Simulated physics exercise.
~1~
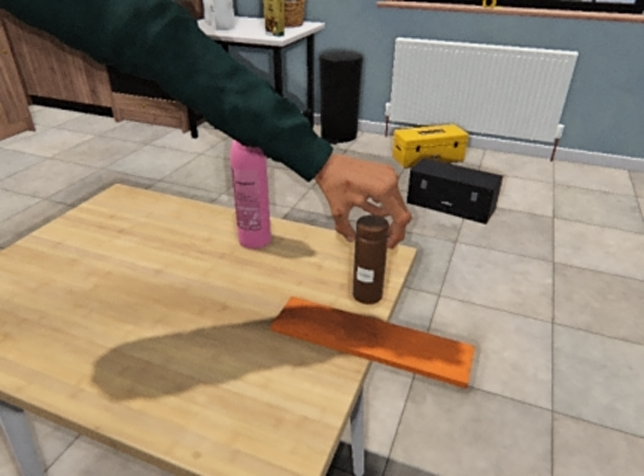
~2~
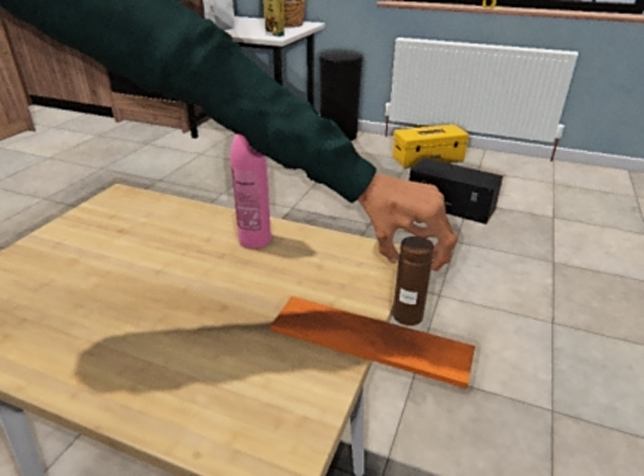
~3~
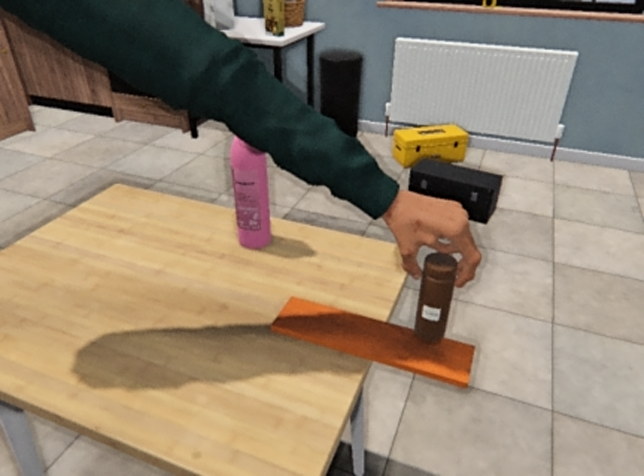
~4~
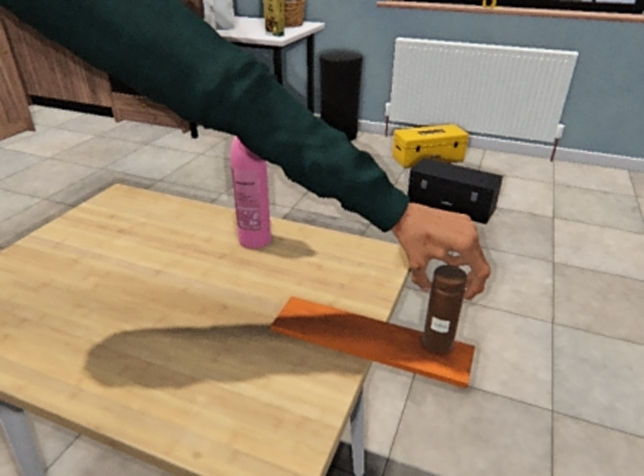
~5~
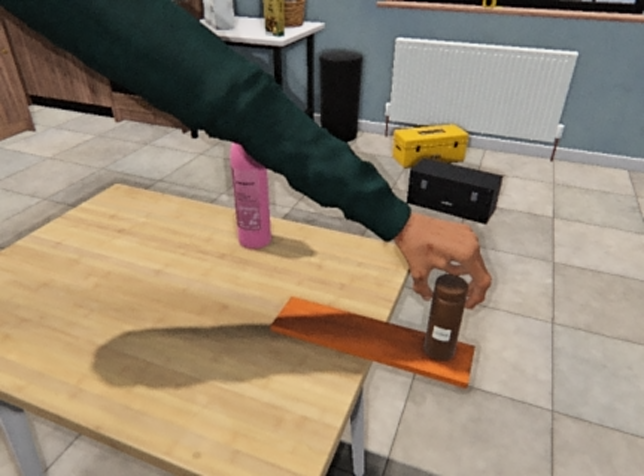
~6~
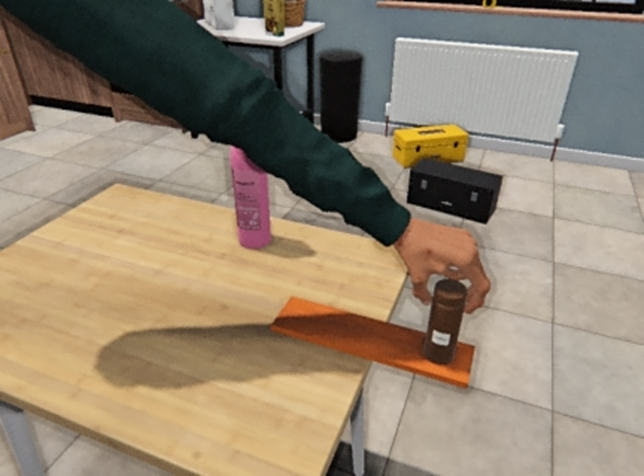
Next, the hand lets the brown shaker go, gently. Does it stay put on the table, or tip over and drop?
It tips over and drops.
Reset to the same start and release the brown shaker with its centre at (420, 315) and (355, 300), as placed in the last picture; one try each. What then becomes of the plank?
Try 1: It tumbles. Try 2: It stays where it is.
Then, 0.40 s later than the last frame, brown shaker now down on the floor or falling; orange plank tilted by 62°.
Then, 0.60 s later than the last frame, orange plank now down on the floor or falling.
Then, 0.70 s later than the last frame, things are still on the move.
When it is over, down on the floor or falling, orange plank and brown shaker; pink bottle as before. The plank comes down.
